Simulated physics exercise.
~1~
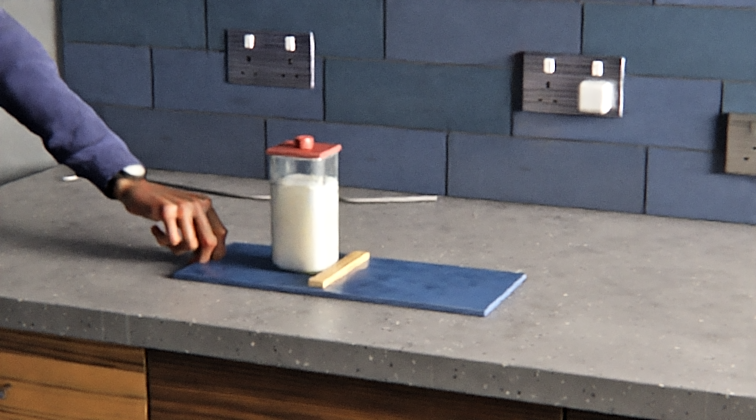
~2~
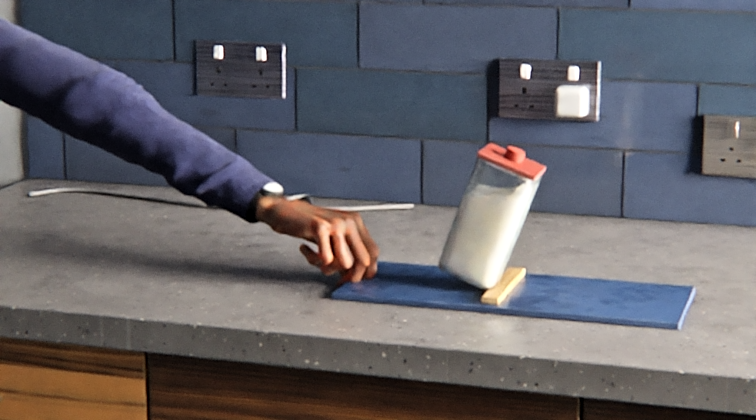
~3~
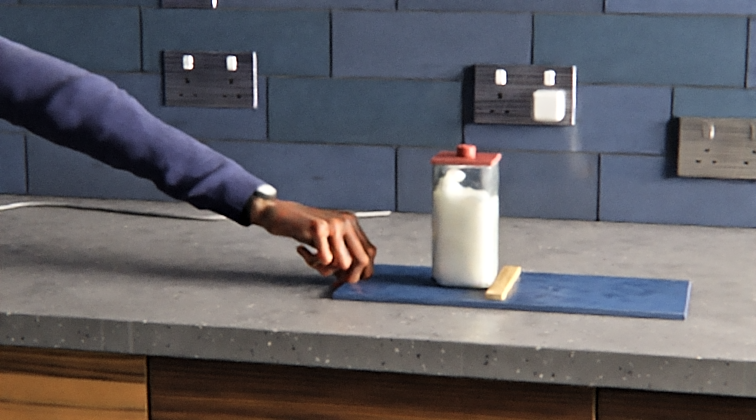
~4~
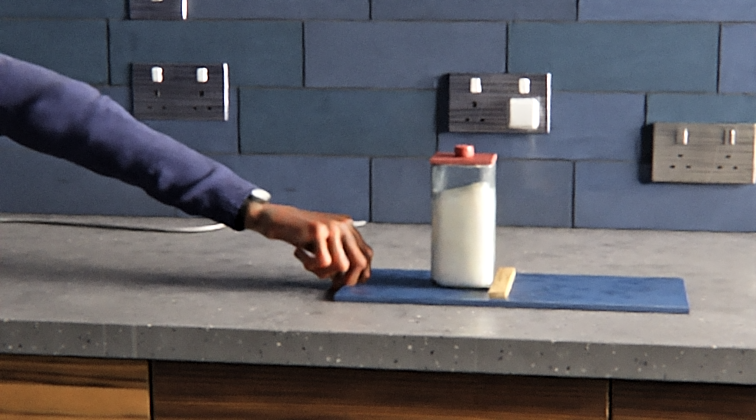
On a speckled grey kitchen counter, before blue wall tiles and power sockets, a clear canister with a red lid stands on a flat blue board, more than half full of something white. A dark-sleeved arm reaches in from the left, its hand at the board's near end. The board and canister move to the right, and the canister tips clearly rightward over the small wooden strip at its foot, its white contents slanting. It then rocks back onto its base while the contents slosh unevenly. Finally it stands upright beside the strip, the hand still at the board.
